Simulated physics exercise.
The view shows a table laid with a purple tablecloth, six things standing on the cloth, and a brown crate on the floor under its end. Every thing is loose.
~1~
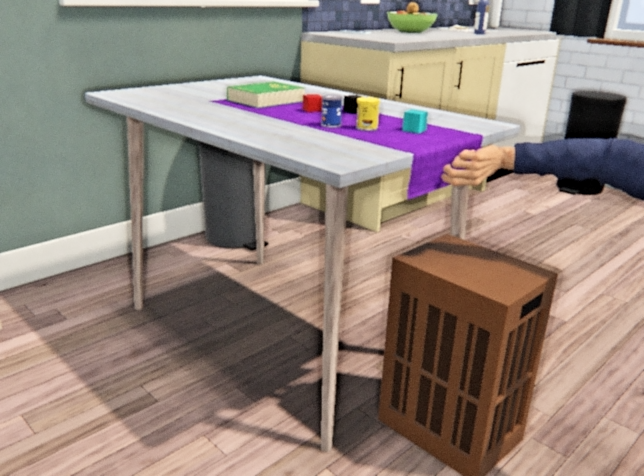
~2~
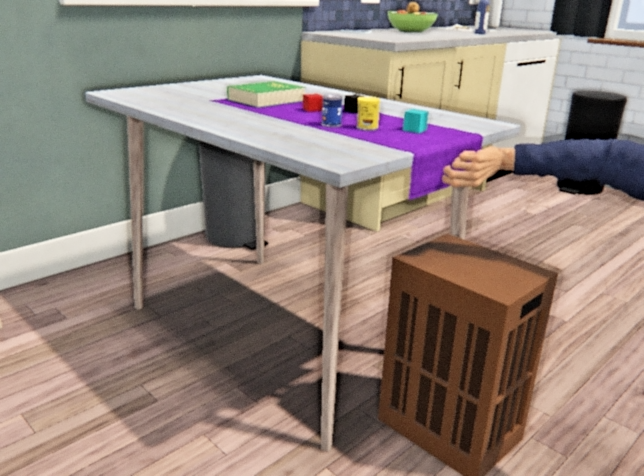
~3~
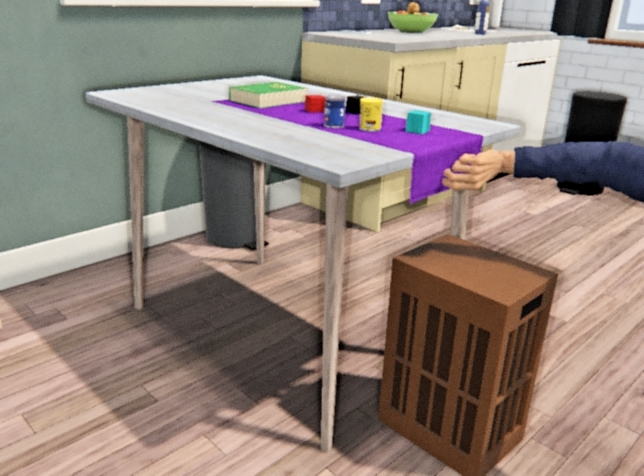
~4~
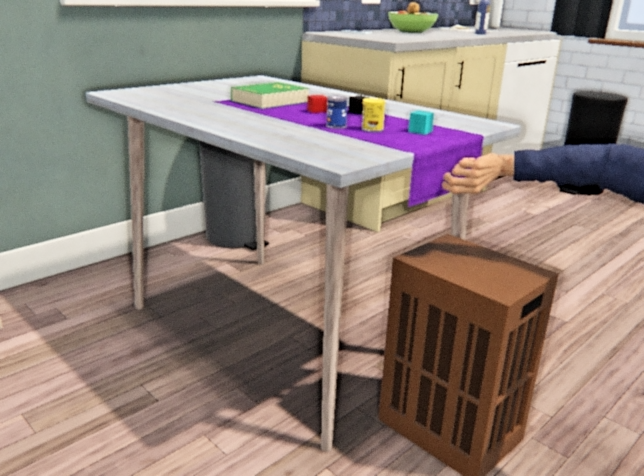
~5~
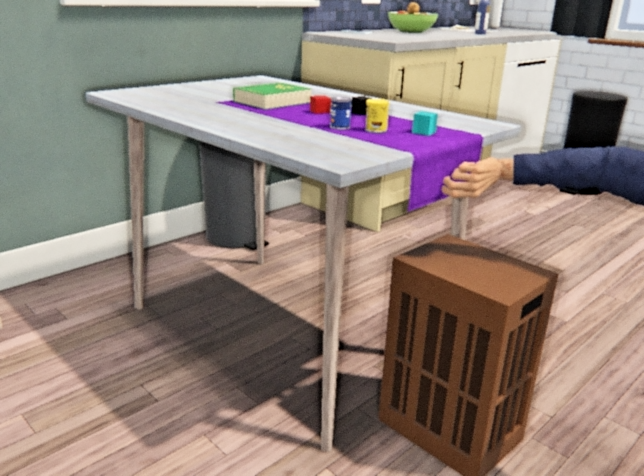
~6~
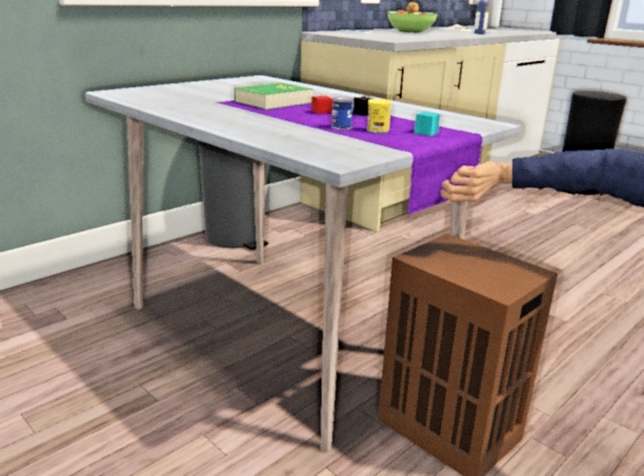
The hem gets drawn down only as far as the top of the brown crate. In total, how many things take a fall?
One in total.
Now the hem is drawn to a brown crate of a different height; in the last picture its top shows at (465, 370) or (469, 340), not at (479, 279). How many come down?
The tally is 4 and 3.
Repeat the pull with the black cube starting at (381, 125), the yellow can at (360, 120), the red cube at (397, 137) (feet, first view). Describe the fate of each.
The black cube ends up still aboard; the yellow can ends up still aboard; the red cube ends up knocked off.
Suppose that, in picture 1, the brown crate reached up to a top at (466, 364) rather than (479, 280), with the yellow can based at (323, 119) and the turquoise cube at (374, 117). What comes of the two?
The yellow can? Lost. The turquoise cube? Lost.
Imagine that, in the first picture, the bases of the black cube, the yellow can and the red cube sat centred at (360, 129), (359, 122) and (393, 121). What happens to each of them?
Looking at each one, the black cube remains in position, the yellow can remains in position and the red cube remains in position.
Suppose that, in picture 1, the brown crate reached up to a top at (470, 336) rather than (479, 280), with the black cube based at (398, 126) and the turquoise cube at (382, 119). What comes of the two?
In the end the black cube is no longer on top and the turquoise cube is no longer on top.
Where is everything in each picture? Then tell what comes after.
Hem (407, 199); turquoise cube (416, 111); yellow can (369, 99); blue can (332, 97); black cube (354, 96); red cube (313, 95); top of the crate (479, 280), in the first picture.
Hem (408, 200); turquoise cube (417, 111), in the second picture.
Hem (410, 204); yellow can (372, 100), in the third picture.
Hem (408, 206); blue can (338, 97); top of the crate (479, 280), in the fourth picture.
Hem (408, 211); black cube (362, 97), in the fifth picture.
Hem (408, 215); turquoise cube (428, 113); yellow can (380, 101); blue can (343, 98); black cube (364, 98); red cube (322, 97), in the sixth picture.
Early on, hem near (440, 240); all still up.
Midway, hem on the crate; turquoise cube gone.
Finally, hem on the crate; turquoise cube gone. It carries off one.
